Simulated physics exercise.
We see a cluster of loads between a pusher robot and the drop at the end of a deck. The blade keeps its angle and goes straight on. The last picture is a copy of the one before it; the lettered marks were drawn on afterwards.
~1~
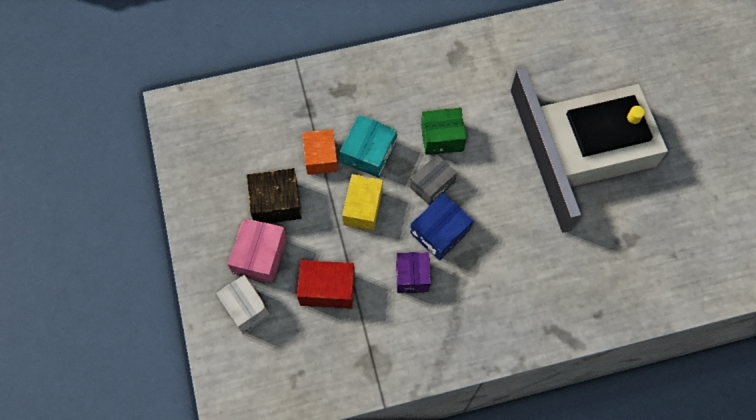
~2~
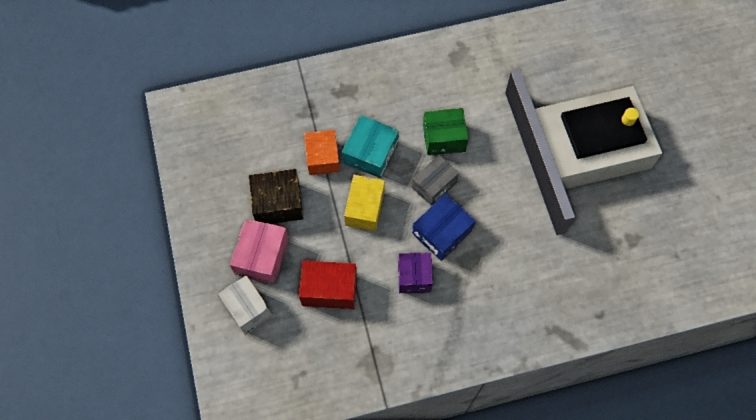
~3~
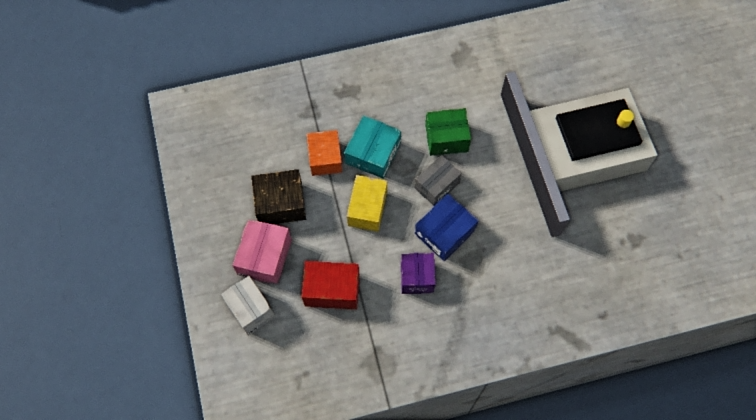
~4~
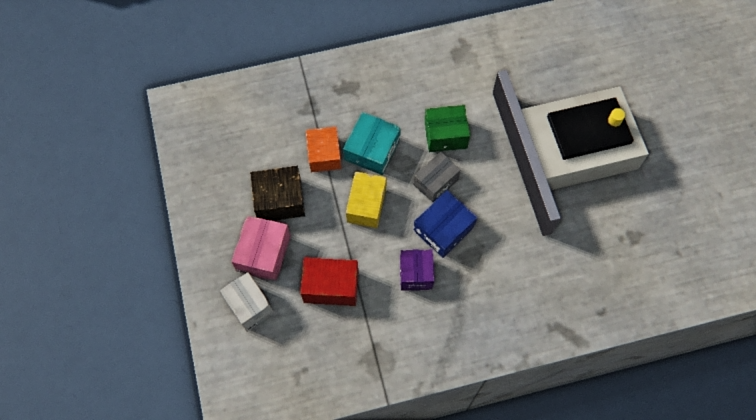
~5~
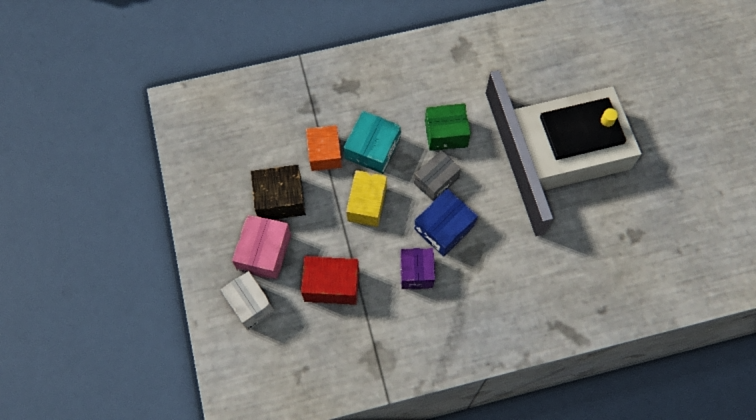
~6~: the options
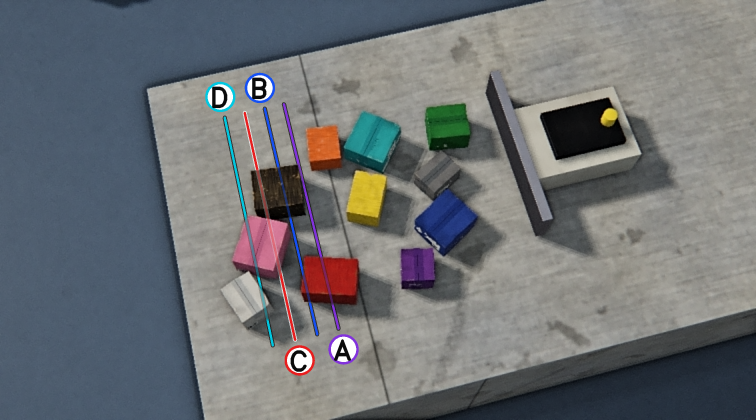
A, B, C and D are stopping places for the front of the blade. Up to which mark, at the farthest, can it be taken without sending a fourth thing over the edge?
Line D.
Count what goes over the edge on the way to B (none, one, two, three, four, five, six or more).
The count is none.
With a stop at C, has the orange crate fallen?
Yes.
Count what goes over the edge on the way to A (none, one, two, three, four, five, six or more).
By then, none.
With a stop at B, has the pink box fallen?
No.
On the marked copy, A at (310, 210); B at (290, 215); C at (269, 220); D at (247, 225).
Taking D. A third of the way, robot (482, 152); purple box (405, 276); orange crate (305, 153).
Two thirds of the way, robot (384, 175); black crate (211, 209); orange crate (212, 173).
When it is over, robot (306, 193); black crate over the edge; pink box over the edge; three fallen.
As for the rest, A is within the limit but short; B is within the limit but short; C is within the limit but short.
